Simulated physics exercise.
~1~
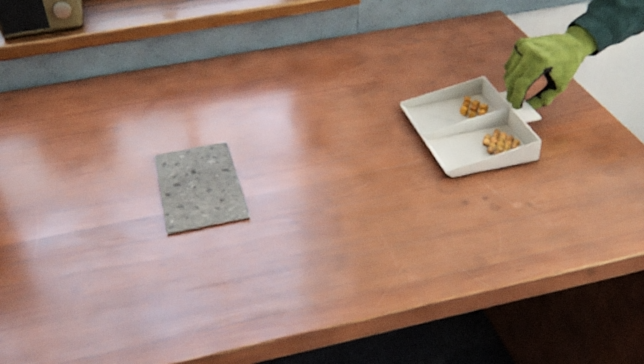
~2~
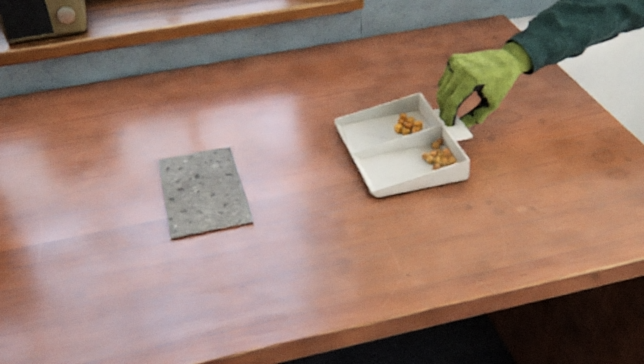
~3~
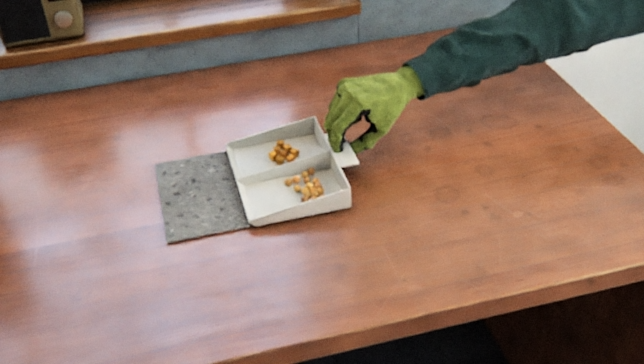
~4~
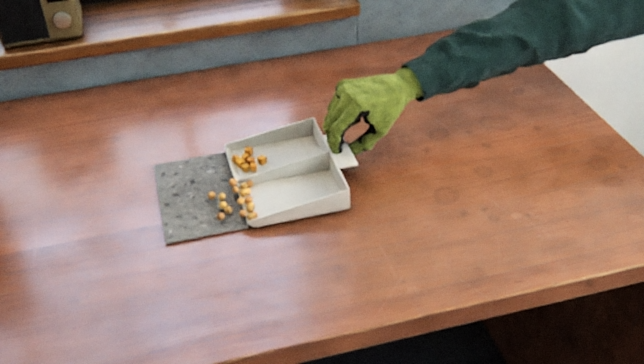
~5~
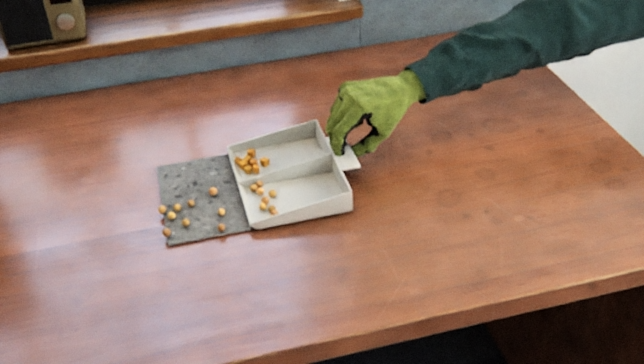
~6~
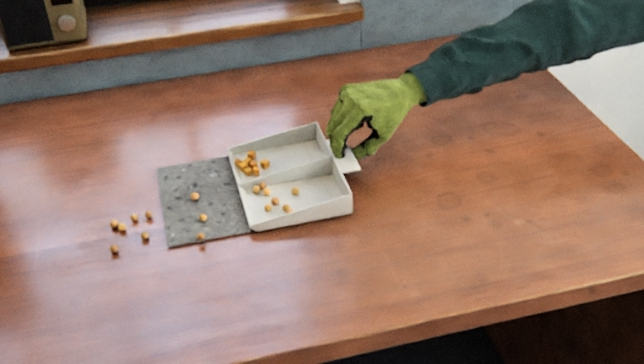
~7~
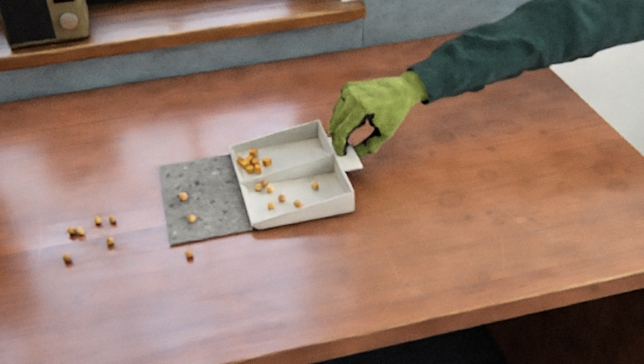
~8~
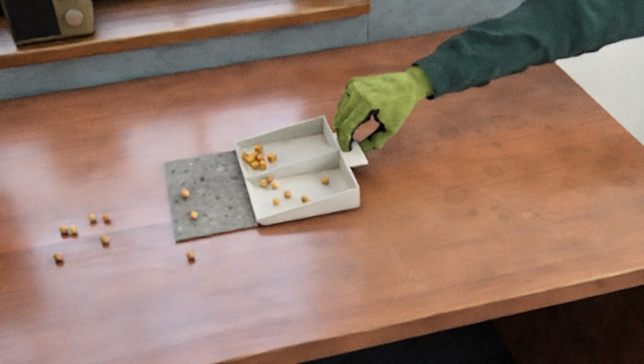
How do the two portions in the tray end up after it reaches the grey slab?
Some of the nearer portion goes over the low front rim, scattering across the slab and table, while the farther portion stays in the tray.
